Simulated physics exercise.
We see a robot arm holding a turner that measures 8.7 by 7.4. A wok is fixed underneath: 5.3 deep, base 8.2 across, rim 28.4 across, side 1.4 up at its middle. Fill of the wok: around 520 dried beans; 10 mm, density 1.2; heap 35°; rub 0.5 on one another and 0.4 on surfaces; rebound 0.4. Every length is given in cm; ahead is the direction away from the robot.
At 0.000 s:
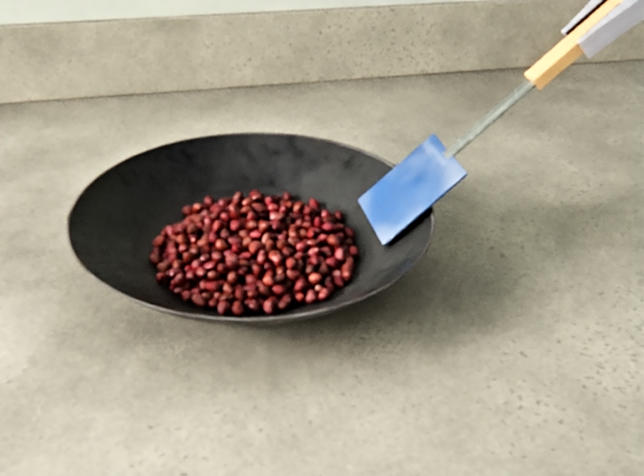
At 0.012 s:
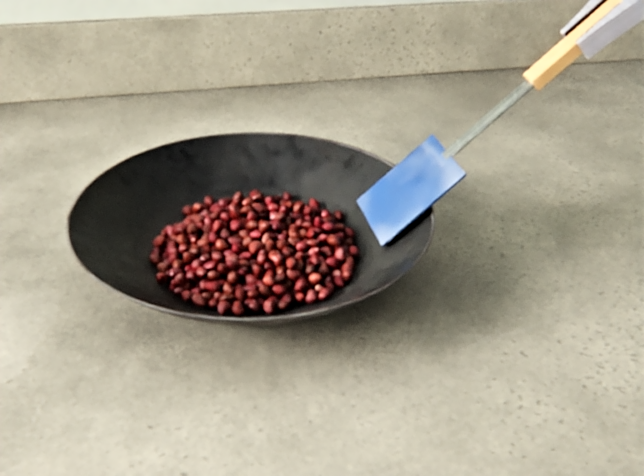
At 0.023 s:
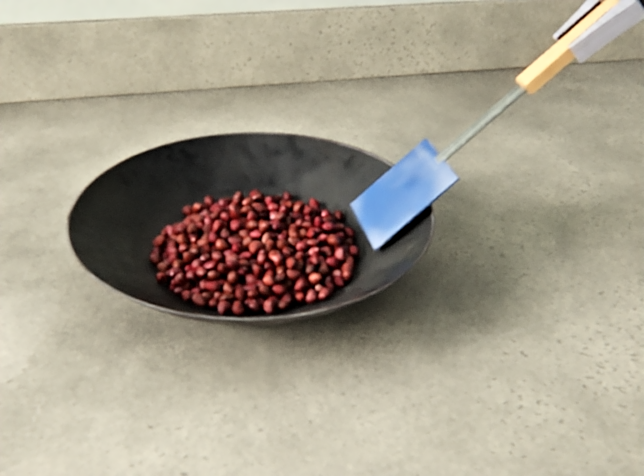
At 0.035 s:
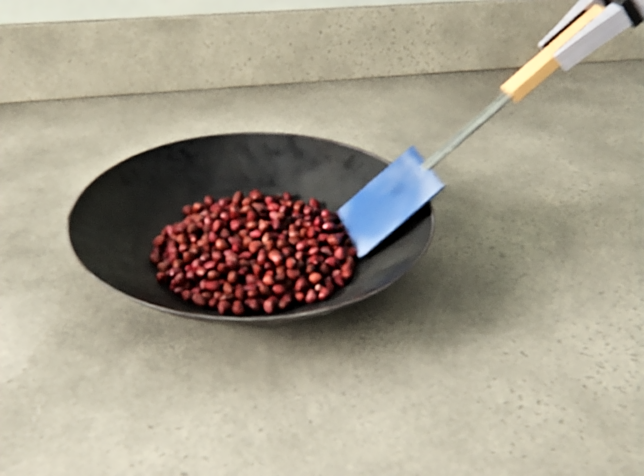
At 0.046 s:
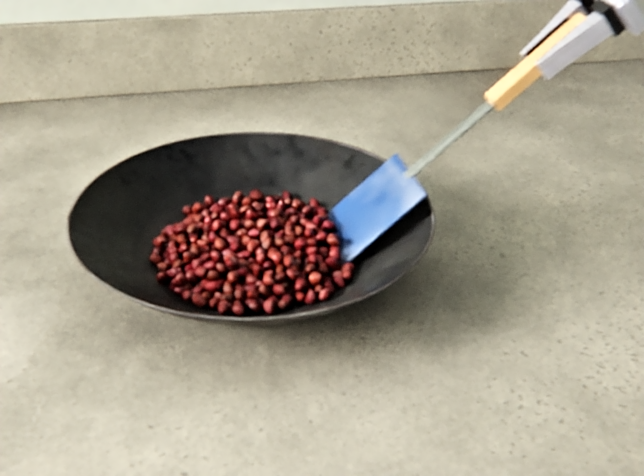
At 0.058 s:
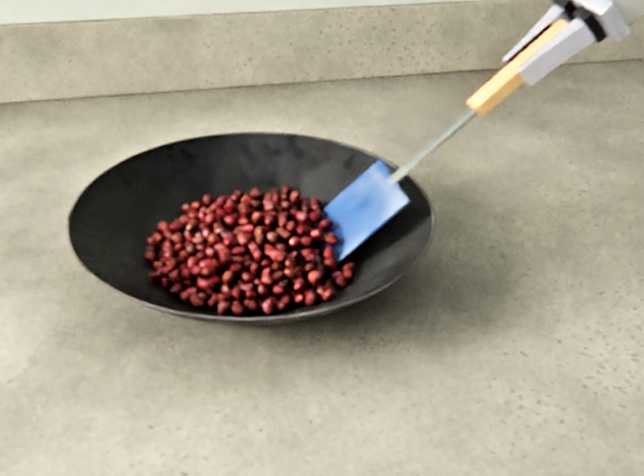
A blue turner held by a robot arm sliding down and left into a black wok, nudging a pile of red beans slightly.
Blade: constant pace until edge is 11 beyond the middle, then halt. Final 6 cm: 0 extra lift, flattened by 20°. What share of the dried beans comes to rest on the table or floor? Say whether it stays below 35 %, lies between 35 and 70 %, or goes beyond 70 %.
It lies between 35 and 70 %.
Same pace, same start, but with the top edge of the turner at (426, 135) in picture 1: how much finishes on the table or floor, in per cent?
Spill: Approx. 50 per cent.
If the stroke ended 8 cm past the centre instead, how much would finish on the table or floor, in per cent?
In that case about 25 percent ends on the table or floor.
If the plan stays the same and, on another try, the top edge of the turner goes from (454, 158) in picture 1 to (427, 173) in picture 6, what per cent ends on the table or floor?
30 %.
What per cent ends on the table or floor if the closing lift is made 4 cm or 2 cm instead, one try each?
About 40 and 50 per cent.
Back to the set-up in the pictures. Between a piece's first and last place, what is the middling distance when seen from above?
It works out to roughly 12 cm.
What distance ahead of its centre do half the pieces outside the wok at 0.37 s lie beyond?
That distance is around 24 cm.
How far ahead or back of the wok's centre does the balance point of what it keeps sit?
It sits near 3.5 centimetres ahead of centre.
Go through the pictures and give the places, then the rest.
In the first frame, turner top edge at (450, 153), sloping 42°; upper third of the load around (256, 240), from x 155 to 355, top at y 195; 517 in the wok.
In the second frame, turner top edge at (449, 154), sloping 42°; upper third of the load around (256, 240), from x 155 to 355, top at y 195.
In the third frame, turner top edge at (442, 158), sloping 42°; upper third of the load around (256, 240), from x 155 to 355, top at y 195.
In the fourth frame, turner top edge at (428, 165), sloping 42°; upper third of the load around (256, 240), from x 155 to 355, top at y 195.
In the fifth frame, turner top edge at (411, 173), sloping 42°; upper third of the load around (257, 238), from x 155 to 350, top at y 195.
In the sixth frame, turner top edge at (394, 180), sloping 42°; upper third of the load around (253, 235), from x 150 to 350, top at y 190; 517 in the wok.
By 0.10 s, sloping 42°, highest piece 8 above the table; 517 in the wok.
By 0.15 s, sloping 39°, highest piece 9 above the table; 517 in the wok.
By 0.37 s, sloping 22°, highest piece 7 above the table; 280 in the wok, 168 on the table or floor, 69 on the blade or in flight.
By 1.42 s, sloping 22°, highest piece 6 above the table; 280 in the wok, 237 on the table or floor.
Final count, 280 in the wok, 237 on the table or floor. That is 46 % on the table or floor.
